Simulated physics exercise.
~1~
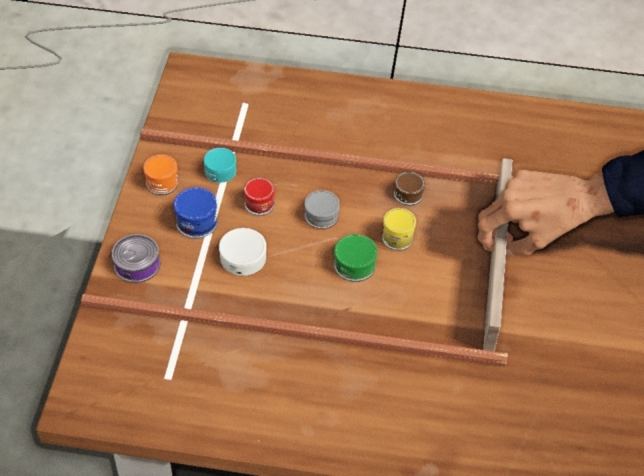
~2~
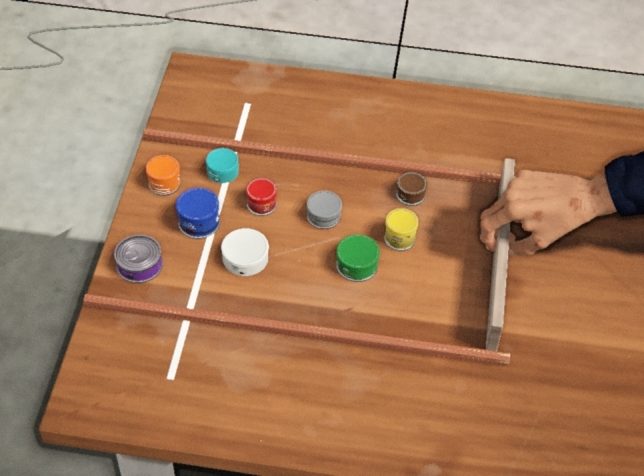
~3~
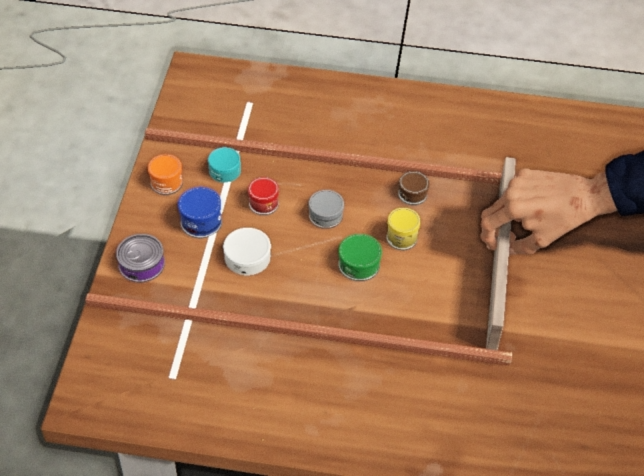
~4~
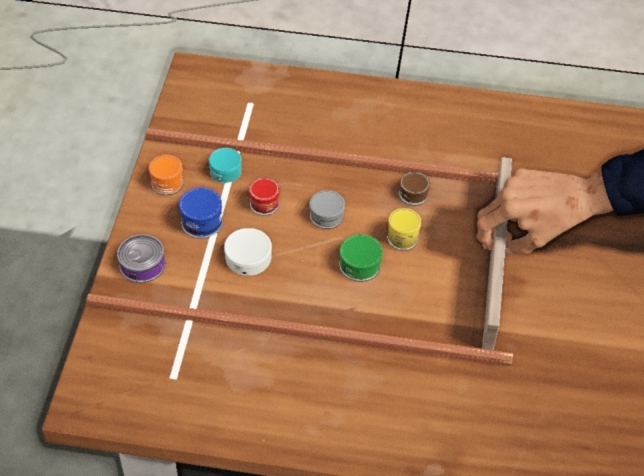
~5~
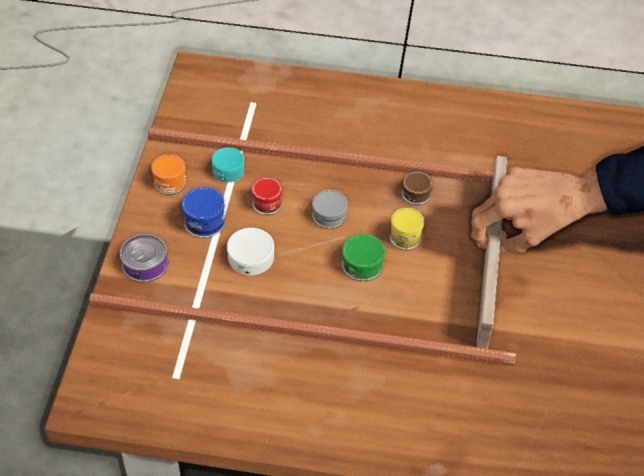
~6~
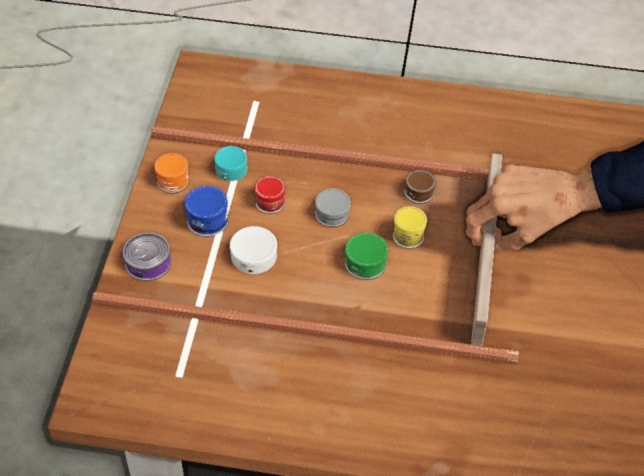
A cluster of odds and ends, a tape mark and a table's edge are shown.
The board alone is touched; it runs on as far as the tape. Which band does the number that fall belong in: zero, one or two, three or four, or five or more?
It belongs in the zero band.
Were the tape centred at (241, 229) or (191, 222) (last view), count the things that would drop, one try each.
0, then 2.
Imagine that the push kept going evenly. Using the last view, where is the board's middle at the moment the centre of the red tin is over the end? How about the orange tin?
First it's close to (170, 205), next close to (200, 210).
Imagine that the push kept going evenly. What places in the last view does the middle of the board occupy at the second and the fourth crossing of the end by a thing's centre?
First roughly (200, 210), later roughly (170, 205).
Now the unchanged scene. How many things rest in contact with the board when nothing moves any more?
That makes 4.
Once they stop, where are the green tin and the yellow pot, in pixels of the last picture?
Green tin: About (196, 234); yellow pot: About (209, 205).
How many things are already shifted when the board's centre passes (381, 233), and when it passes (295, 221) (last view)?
By then 3, and 6.
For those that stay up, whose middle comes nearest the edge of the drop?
That would be the purple tin, which ends nearest.
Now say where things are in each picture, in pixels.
In the first picture, orange tin (161, 175); purple tin (136, 258); blue tin (196, 213); board (498, 252); tape (211, 228).
In the second picture, purple tin (139, 259); grey tin (324, 210).
In the third picture, blue tin (201, 213); white tub (247, 251).
In the fourth picture, orange tin (166, 175); brown tin (414, 189).
In the fifth picture, purple tin (144, 258); red tin (267, 196).
In the sixth picture, orange tin (172, 173); purple tin (147, 257); blue tin (207, 211); board (487, 247); tape (221, 226).
Early on, none off yet; orange tin at rest near (172, 173); purple tin at rest near (147, 257); blue tin at rest near (207, 211).
Finally, the number that fall off is zero.
